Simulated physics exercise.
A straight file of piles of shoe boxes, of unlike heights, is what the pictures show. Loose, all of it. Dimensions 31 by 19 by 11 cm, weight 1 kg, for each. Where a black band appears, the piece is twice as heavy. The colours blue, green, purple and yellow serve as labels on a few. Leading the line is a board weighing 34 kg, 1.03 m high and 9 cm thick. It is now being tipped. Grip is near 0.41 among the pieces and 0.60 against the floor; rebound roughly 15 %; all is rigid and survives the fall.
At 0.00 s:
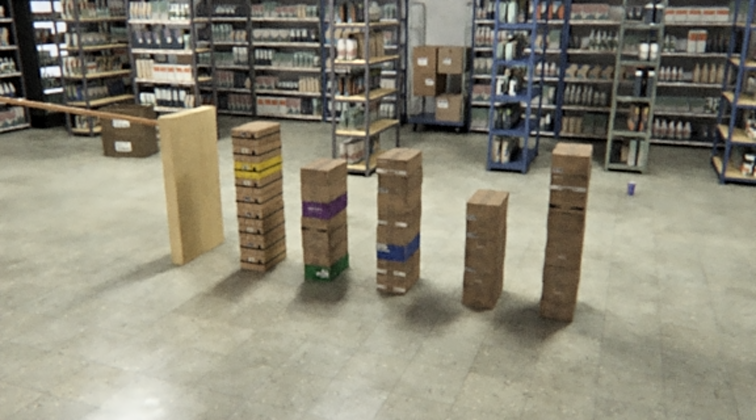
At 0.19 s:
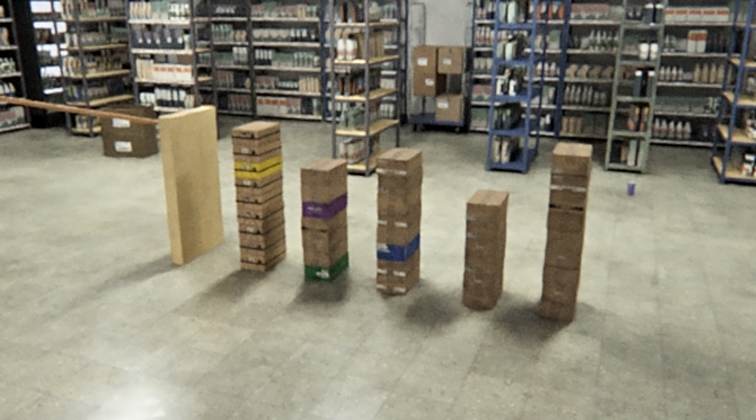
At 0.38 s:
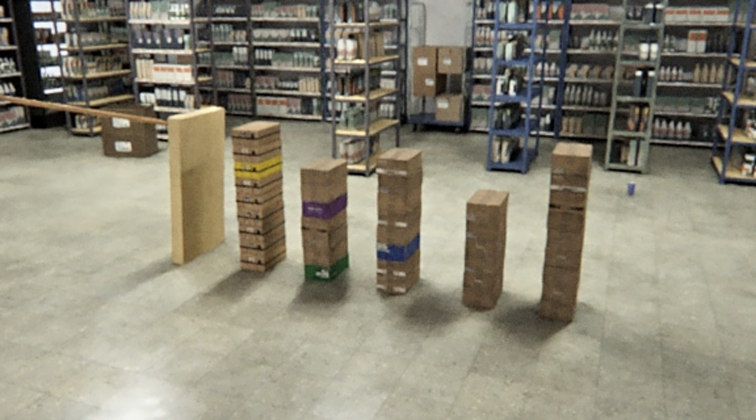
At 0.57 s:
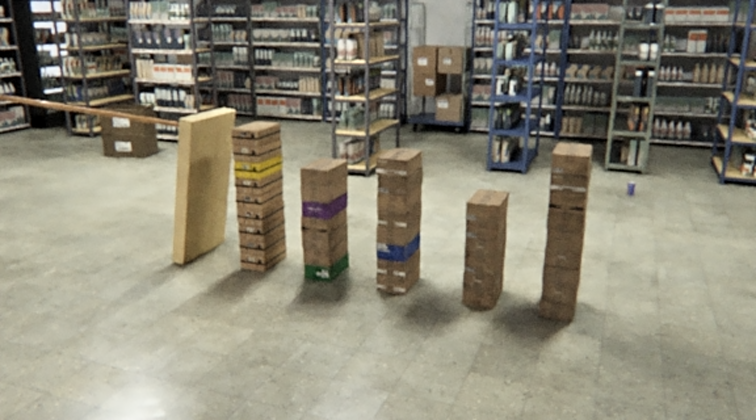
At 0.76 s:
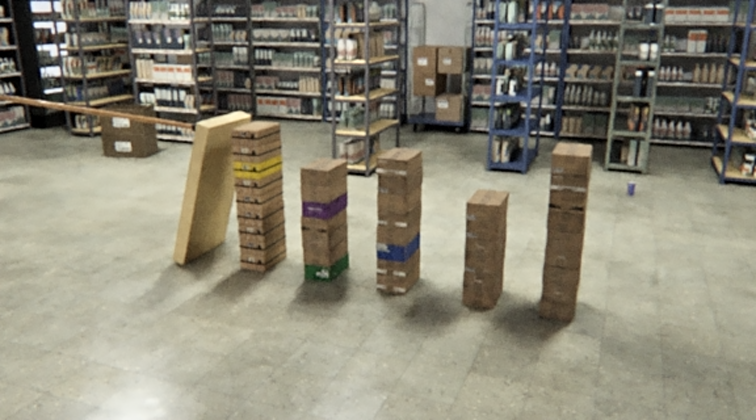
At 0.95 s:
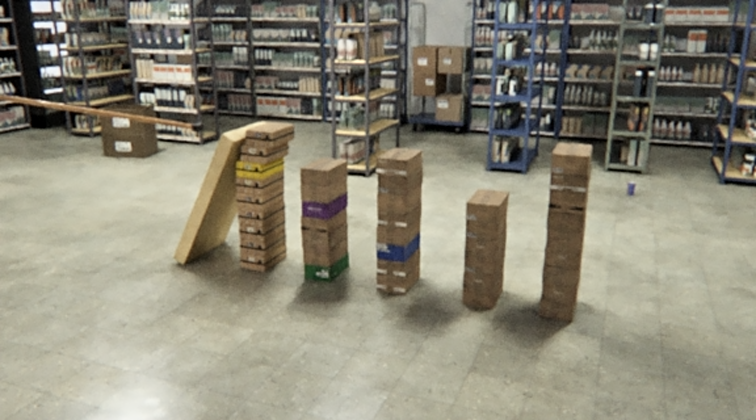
In a warehouse aisle, a pole nudges a wooden board, which tilts right and leans into the nearest of five box stacks, shifting its upper boxes.
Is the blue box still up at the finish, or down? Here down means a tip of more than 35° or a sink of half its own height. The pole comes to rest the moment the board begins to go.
Down.
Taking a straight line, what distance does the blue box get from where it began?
It finishes around 42 cm from its starting point.
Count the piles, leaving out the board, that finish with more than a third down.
I make it 5 of the piles.
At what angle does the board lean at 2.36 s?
I'd put it near 70°.
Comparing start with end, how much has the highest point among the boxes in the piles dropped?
Something like 42 cm, give or take.
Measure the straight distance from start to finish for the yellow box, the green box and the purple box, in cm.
Net displacement, roughly: Yellow ~ 100 cm, green ~ 10 cm, purple ~ 80 cm.
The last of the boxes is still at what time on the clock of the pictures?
At roughly 3.5 seconds.
After 1.50 s, board 69° from upright; 10 of the 39 boxes down; blue box shifted 9 mm; yellow box leaning 22°, 16 cm lower.
After 2.36 s, board 72° from upright; 26 of the 39 boxes down; blue box leaning 41°, 16 cm lower; yellow box on its side.
At rest (3.6 s), board 72° from upright; 35 of the 39 boxes down; blue box leaning 41°, 17 cm lower; yellow box on its side; purple box leaning 39°, 25 cm lower. As the last picture would show them, middles, blue box near (455, 277), yellow box near (382, 237).
